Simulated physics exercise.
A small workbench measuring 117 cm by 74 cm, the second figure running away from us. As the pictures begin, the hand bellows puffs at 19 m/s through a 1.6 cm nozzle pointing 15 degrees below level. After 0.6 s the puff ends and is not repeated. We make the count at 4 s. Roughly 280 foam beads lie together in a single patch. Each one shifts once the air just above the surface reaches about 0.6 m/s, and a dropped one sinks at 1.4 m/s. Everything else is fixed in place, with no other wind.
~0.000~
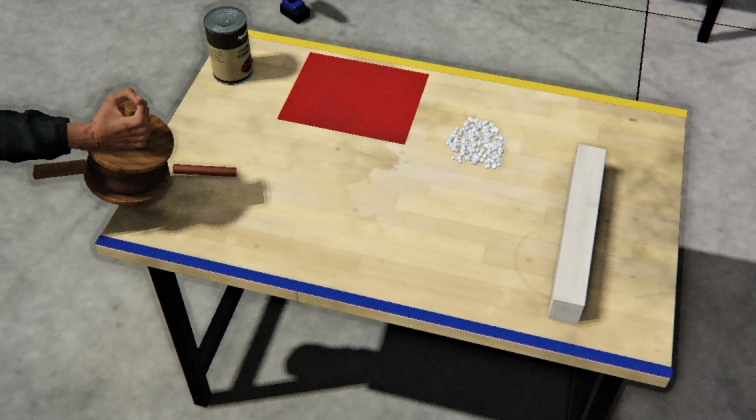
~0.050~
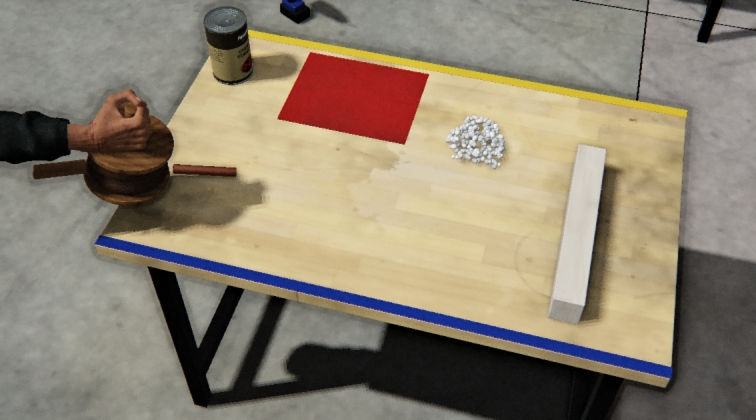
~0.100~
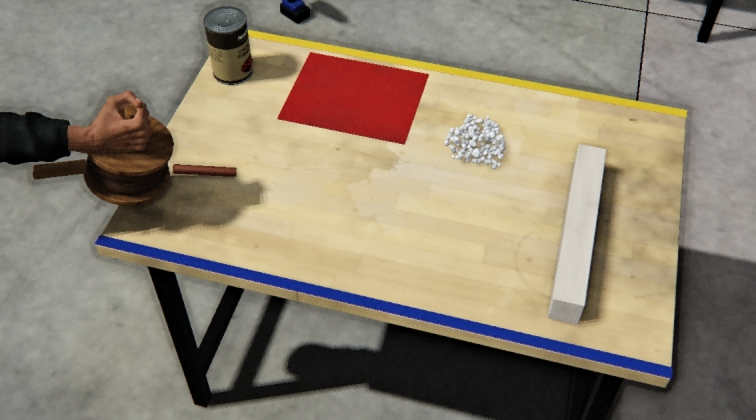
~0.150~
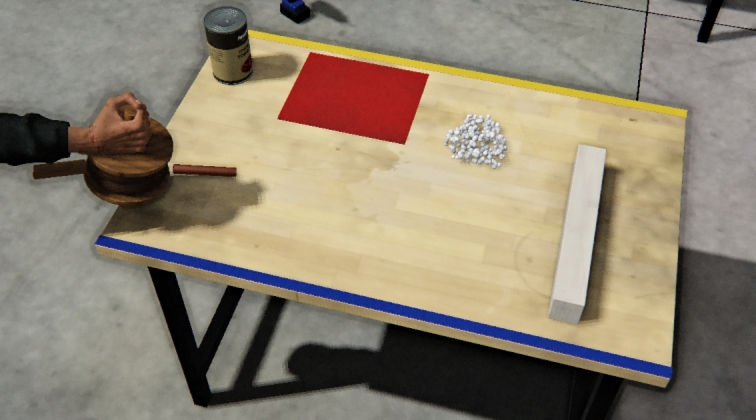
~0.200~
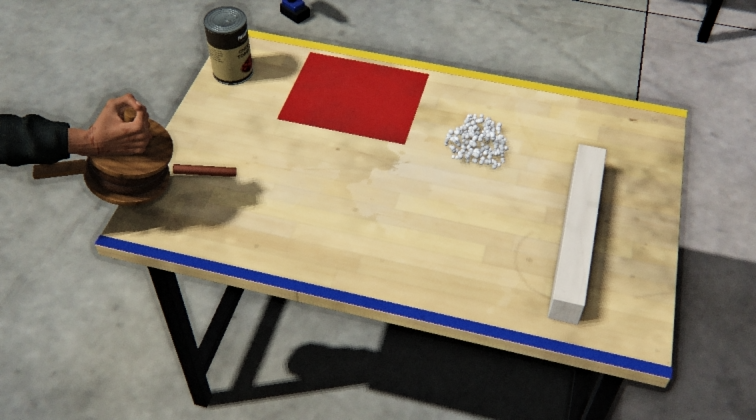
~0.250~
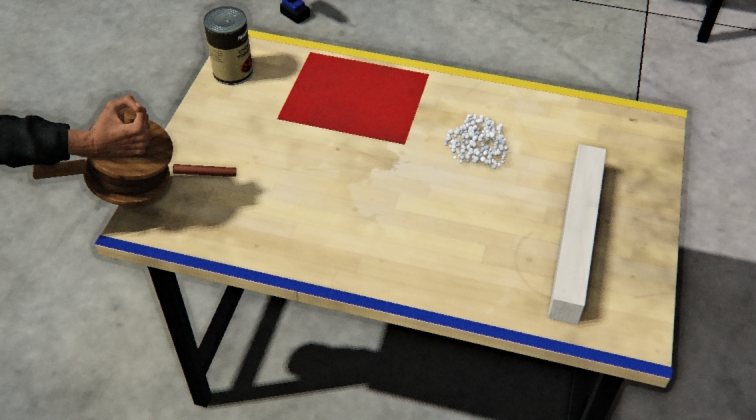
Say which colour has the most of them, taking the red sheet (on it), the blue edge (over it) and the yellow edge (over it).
Yellow.
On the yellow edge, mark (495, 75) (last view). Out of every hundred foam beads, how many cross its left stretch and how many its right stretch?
I'd guess near 0 percent left and close to 70 percent right.
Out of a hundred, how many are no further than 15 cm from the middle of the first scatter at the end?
Roughly 0 in a hundred.
After 0.8 s, 0 % are over the blue edge, 0 % on the red sheet and 65 % over the yellow edge; 0 % are gone or lie where they will stay.
After 1.3 s, 0 % are over the blue edge, 0 % on the red sheet and 72 % over the yellow edge; 99 % are gone or lie where they will stay.
After 2.2 s, 0 % are over the blue edge, 0 % on the red sheet and 72 % over the yellow edge; 100 % are gone or lie where they will stay.
After 4.0 s, at the end, 0 % are over the blue edge, 0 % on the red sheet and 72 % over the yellow edge.
